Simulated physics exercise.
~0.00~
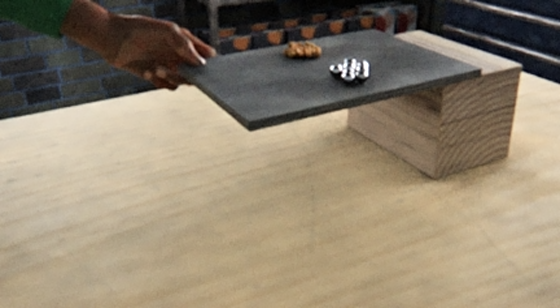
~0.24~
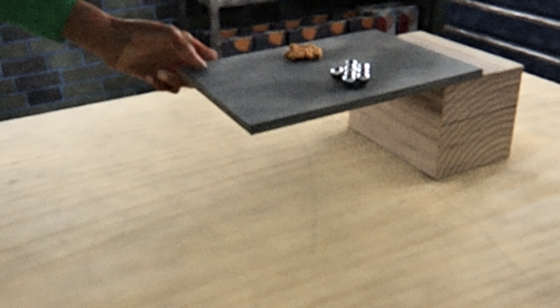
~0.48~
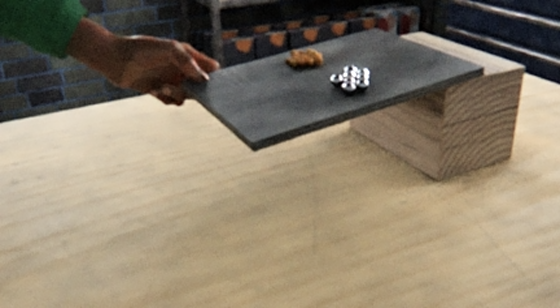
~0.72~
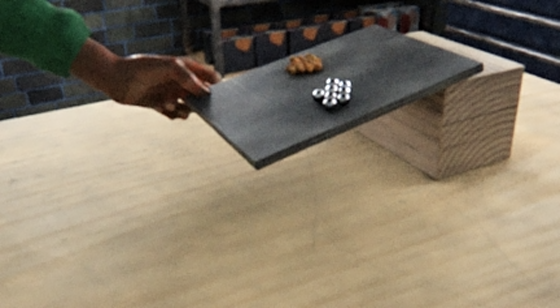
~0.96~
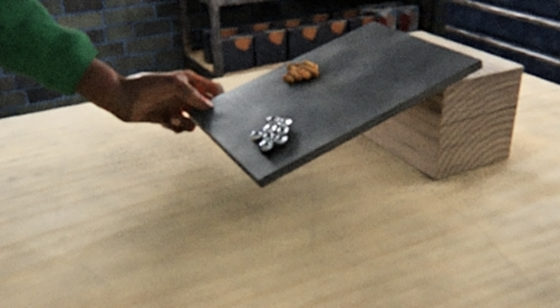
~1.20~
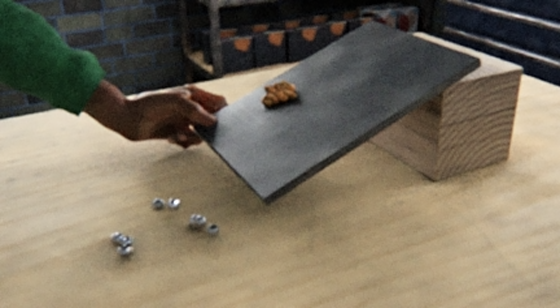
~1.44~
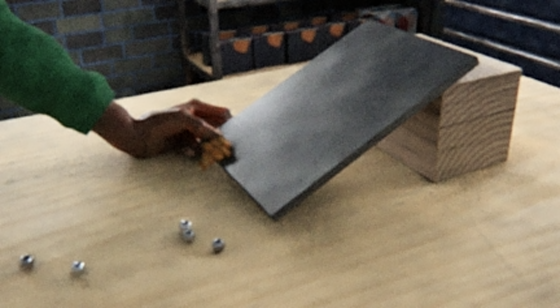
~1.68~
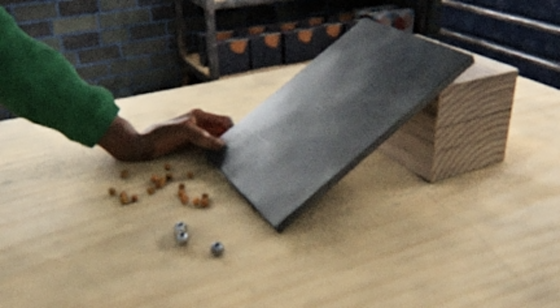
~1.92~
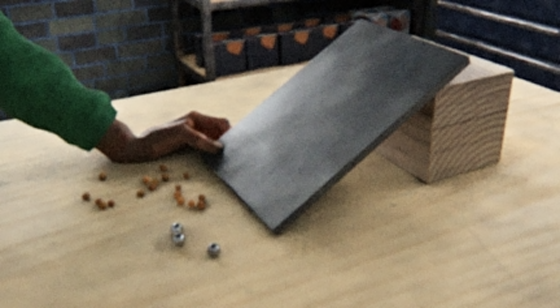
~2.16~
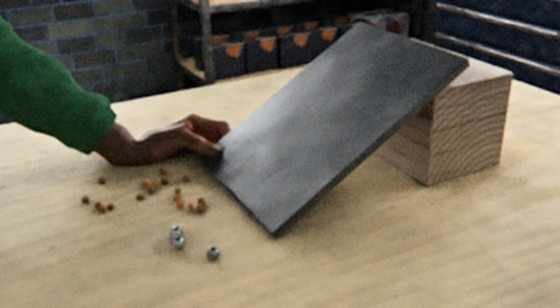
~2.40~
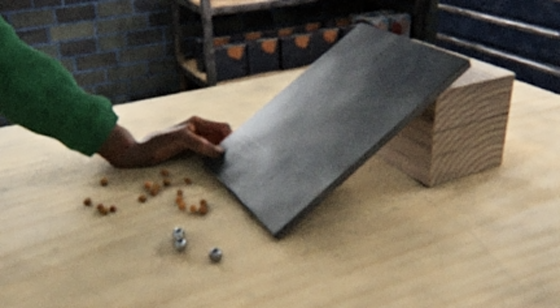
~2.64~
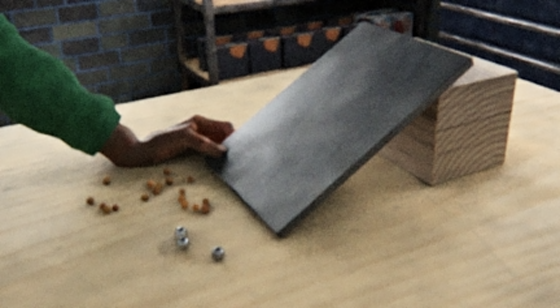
A hand in a green sleeve, at the left, holds one end of a dark grey board whose other end rests on a wooden block, seen from slightly above a pale wooden table before a brick wall and shelves. A silvery cluster sits nearer the viewer, an orange-brown one behind it. As the hand lowers its end, the silvery pieces slide down first and roll across the table, some leaving view. The brown pieces follow, scattering near the hand. The board rests as a steep ramp, with two silvery pieces visible in front and the brown ones spread close by.
